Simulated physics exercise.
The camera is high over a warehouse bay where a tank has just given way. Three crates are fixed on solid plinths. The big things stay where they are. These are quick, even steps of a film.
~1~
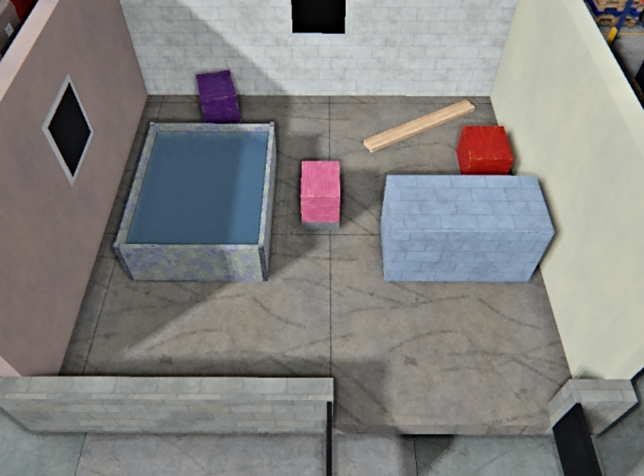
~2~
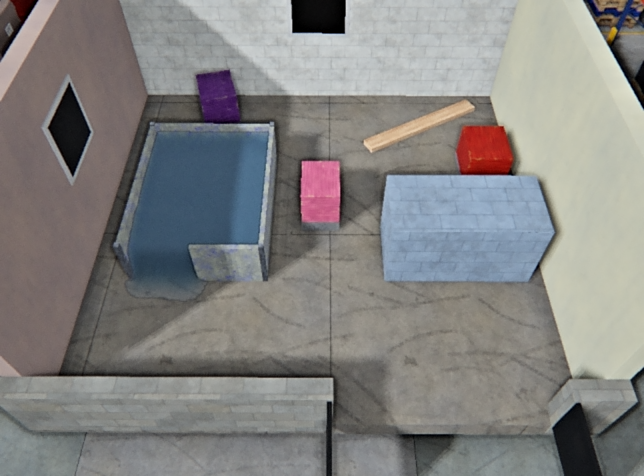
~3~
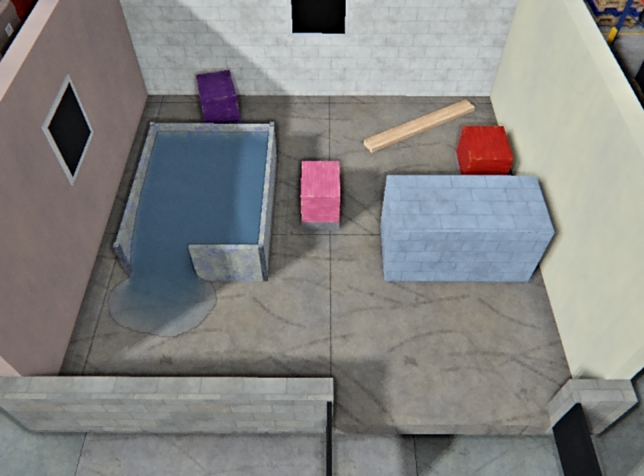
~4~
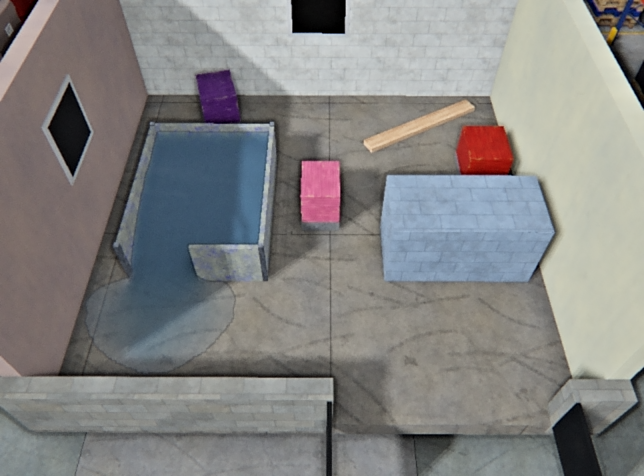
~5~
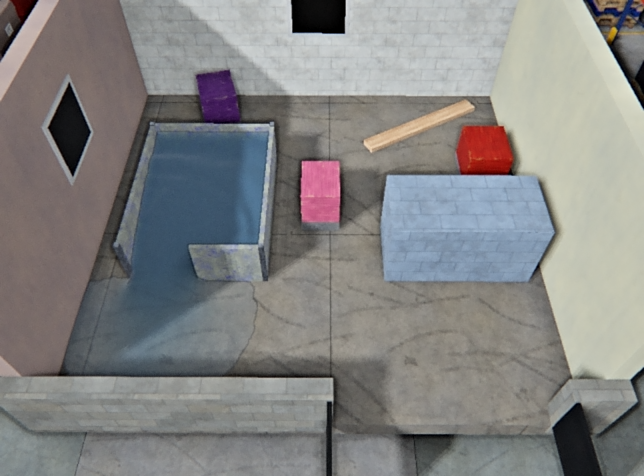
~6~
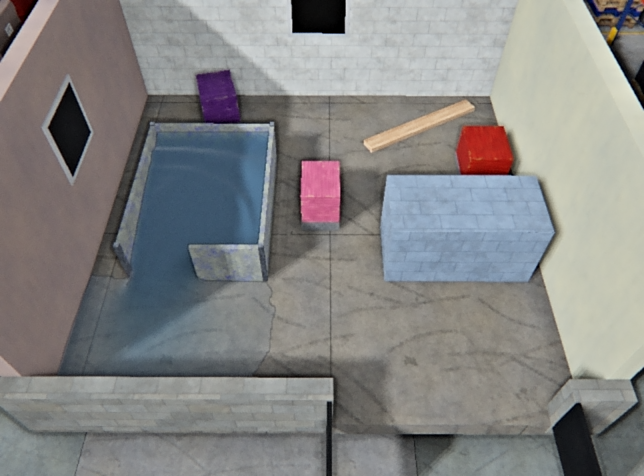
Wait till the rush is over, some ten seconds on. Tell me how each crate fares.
The purple crate is wetted; the pink crate escapes dry; the red crate escapes dry.
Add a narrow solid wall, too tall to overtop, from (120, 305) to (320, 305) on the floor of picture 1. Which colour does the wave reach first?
The pink crate.
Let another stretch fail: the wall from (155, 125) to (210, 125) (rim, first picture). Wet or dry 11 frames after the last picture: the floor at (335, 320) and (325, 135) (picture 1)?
One after the other: Dry, wet.
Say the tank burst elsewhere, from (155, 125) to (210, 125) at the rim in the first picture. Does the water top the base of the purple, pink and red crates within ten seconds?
Purple ends up wet; pink keeps dry; red is soaked.
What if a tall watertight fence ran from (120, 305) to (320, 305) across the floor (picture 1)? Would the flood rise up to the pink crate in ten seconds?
In short: Pink crate stays dry.
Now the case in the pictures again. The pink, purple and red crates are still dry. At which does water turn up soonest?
The pink crate.
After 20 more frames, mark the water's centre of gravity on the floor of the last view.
Near (223, 269).
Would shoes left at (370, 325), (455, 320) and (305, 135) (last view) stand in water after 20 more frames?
In turn: Awash, covered, no water.
A moment on, water covers 15 % of the floor; the purple crate not reached, the pink crate not reached, the red crate not reached.
Next, water covers 25 % of the floor; the purple crate not reached, the pink crate not reached, the red crate not reached.
Then, water covers 50 % of the floor; the purple crate not reached, the pink crate water round its plinth, the red crate not reached.
Later, water covers 75 % of the floor; the purple crate water round its plinth, the pink crate water round its plinth, the red crate water round its plinth.
In the end, water covers 95 % of the floor; the purple crate was topped, the pink crate stayed above the water, the red crate stayed above the water.
